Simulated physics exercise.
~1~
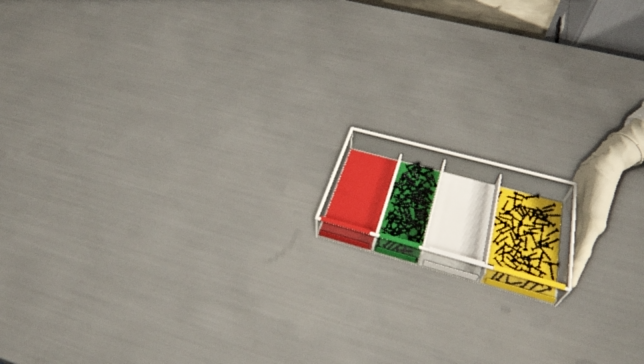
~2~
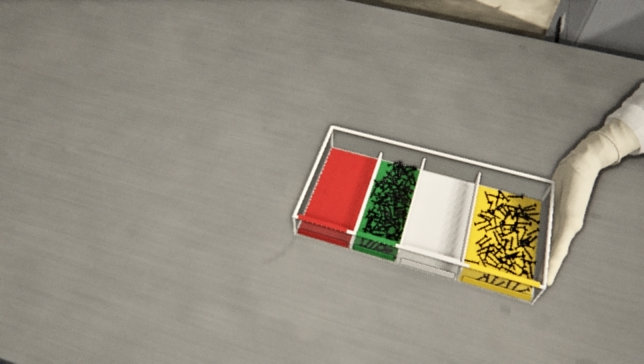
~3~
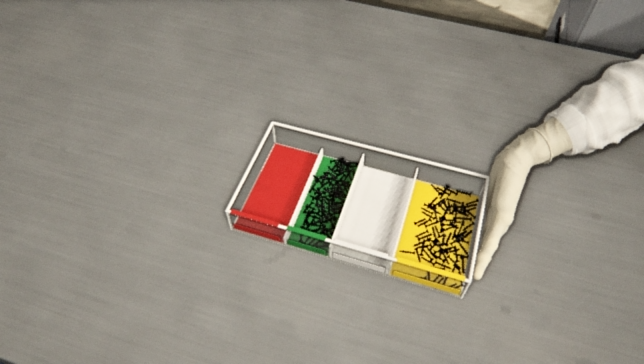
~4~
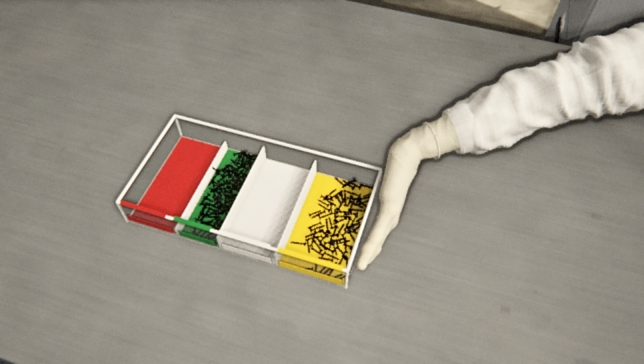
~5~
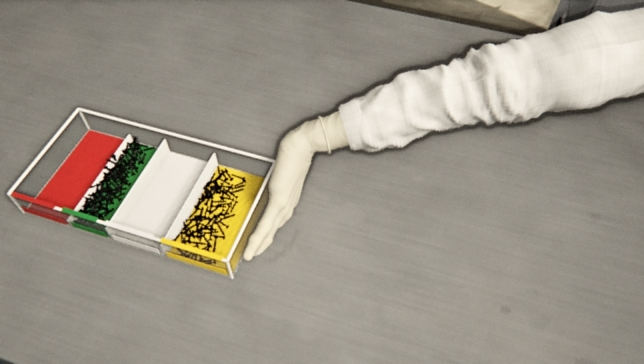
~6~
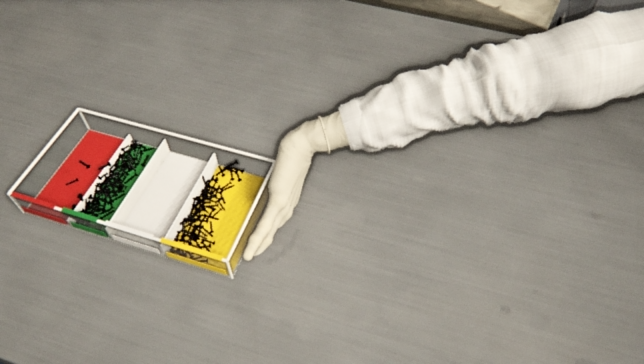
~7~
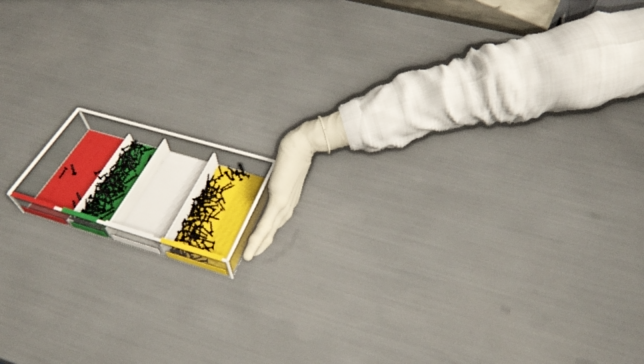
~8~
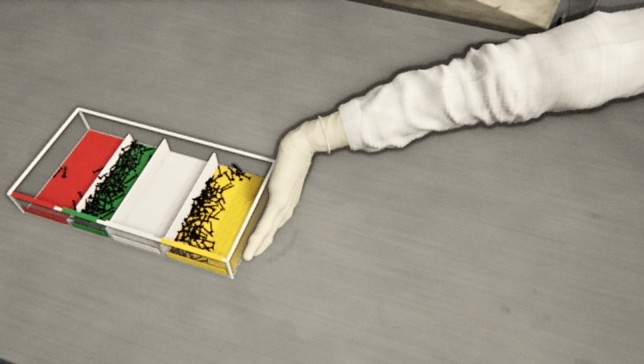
In this clip, a hand pushes a divided tray with red, green, white and yellow sections leftward across a gray table and stops. Black pieces in the green and yellow sections shift left, a few land in the red one, and the tray rests beside the hand.
